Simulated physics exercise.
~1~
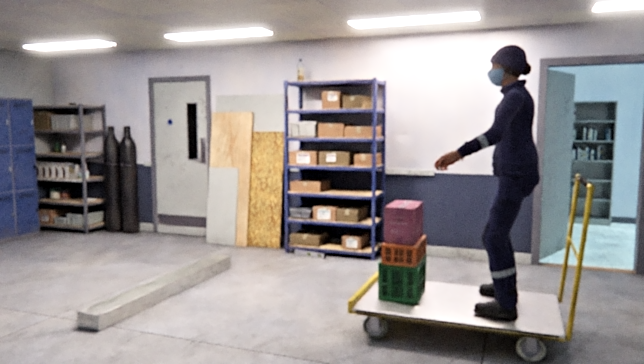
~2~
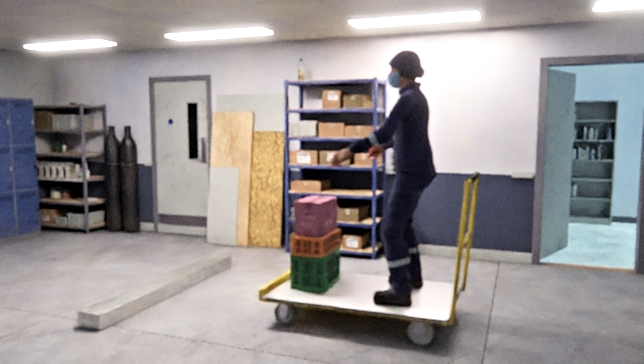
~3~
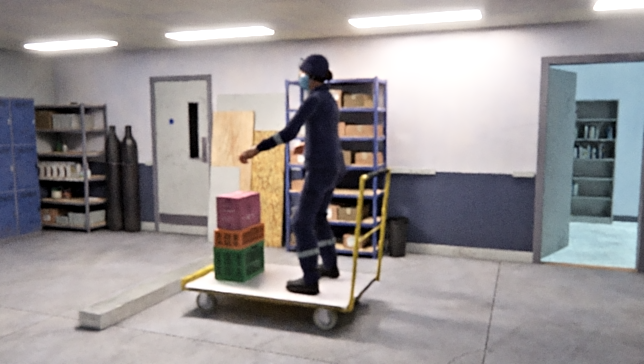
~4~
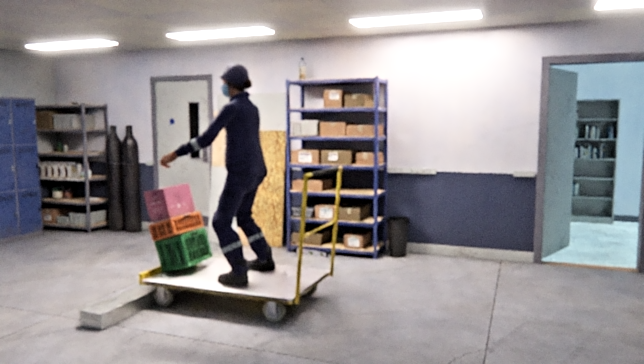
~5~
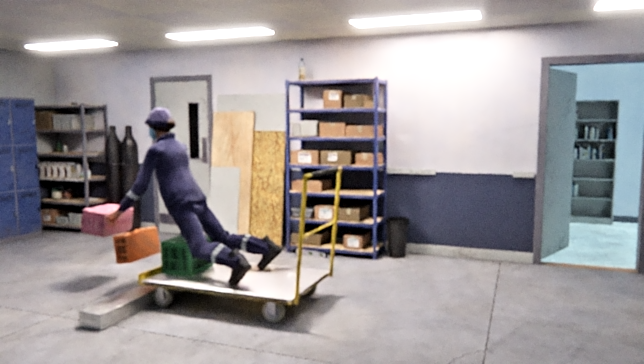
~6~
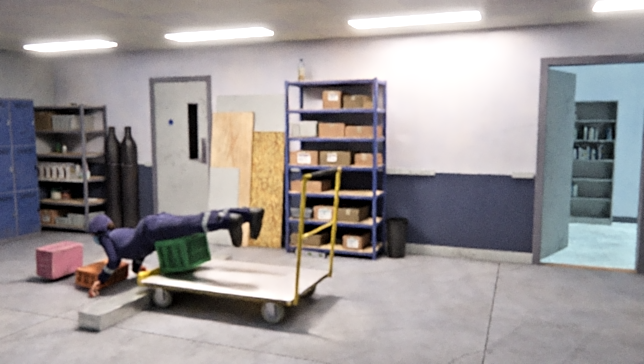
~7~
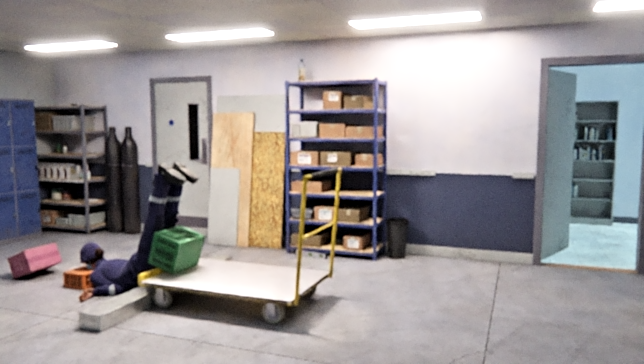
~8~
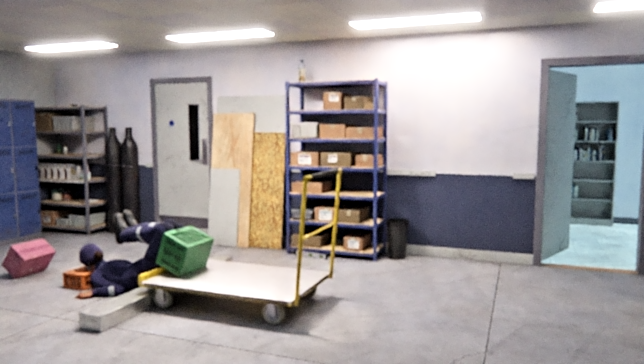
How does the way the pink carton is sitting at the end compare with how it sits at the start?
At the start the pink carton sits upright on top of the stack, but at the end it is leaning at an angle over on the left.
